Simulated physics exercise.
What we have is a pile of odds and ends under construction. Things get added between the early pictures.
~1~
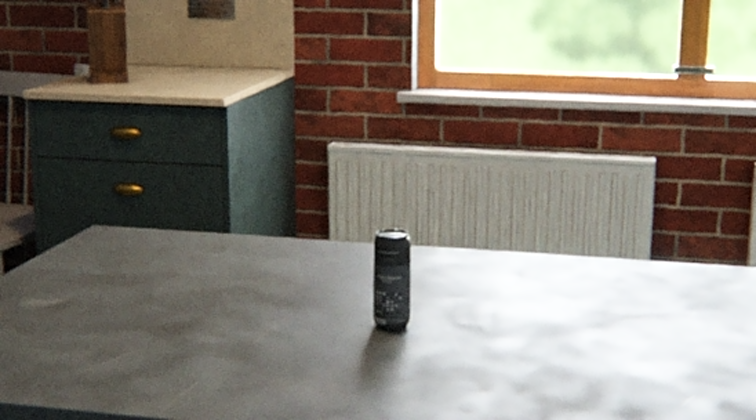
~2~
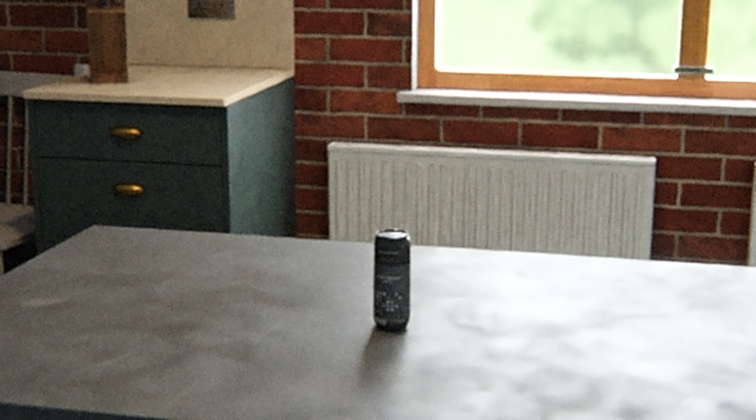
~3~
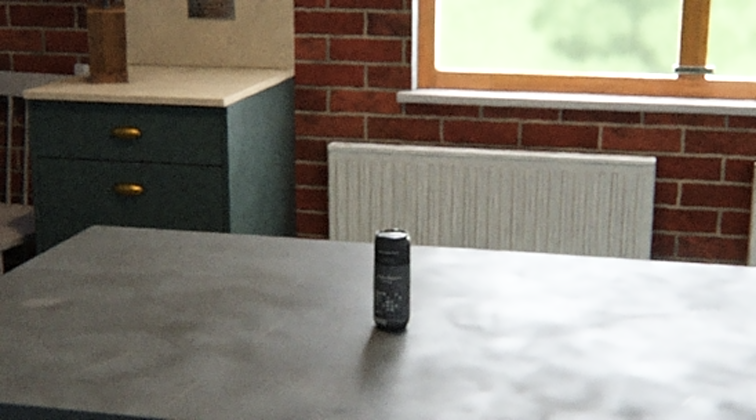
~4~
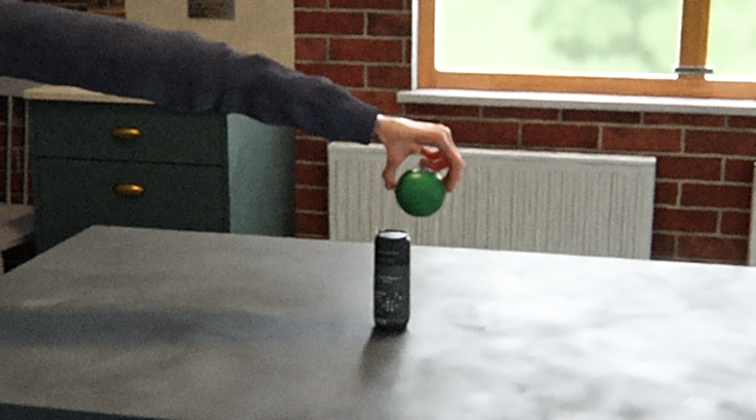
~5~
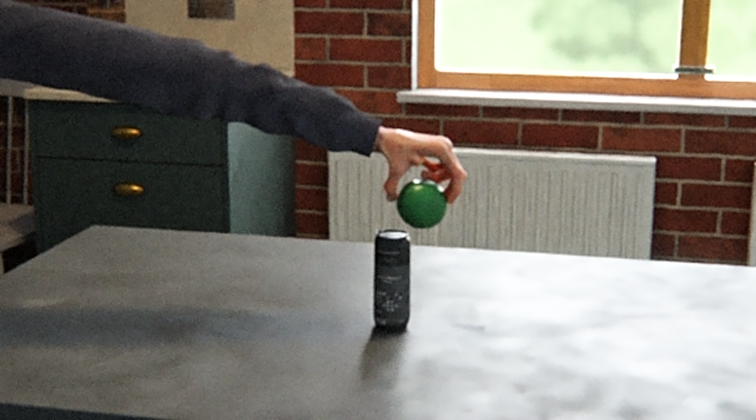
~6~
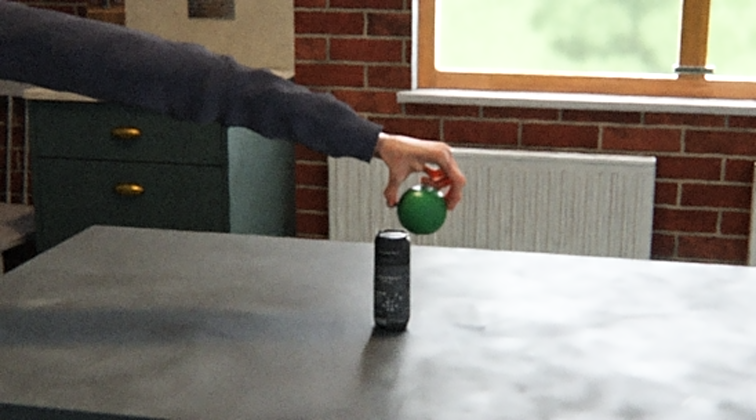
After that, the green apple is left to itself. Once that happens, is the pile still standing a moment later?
No, it has fallen.
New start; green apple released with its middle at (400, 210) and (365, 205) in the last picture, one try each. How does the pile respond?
The pile remains standing the first time and collapses the second time.
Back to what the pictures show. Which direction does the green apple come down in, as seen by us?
Toward the right-hand side.
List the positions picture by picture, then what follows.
In the first frame, the last thing is not in view yet; grey can (392, 280).
In the second frame, the last thing is not in view yet; grey can (392, 280).
In the third frame, the last thing is not in view yet; grey can (392, 280).
The fourth frame shows on its way; green apple (420, 192); grey can (392, 280).
The fifth frame shows on its way; green apple (422, 204); grey can (392, 280).
The sixth frame shows in place under the hand; green apple (422, 210); grey can (392, 280).
Then, 0.30 s on from there, green apple now fallen.
Then, 0.40 s on from there, things are still on the move.
In the end, fallen, green apple; grey can unmoved. At the end, from the last picture's camera, green apple near (464, 308). The pile loses its balance.
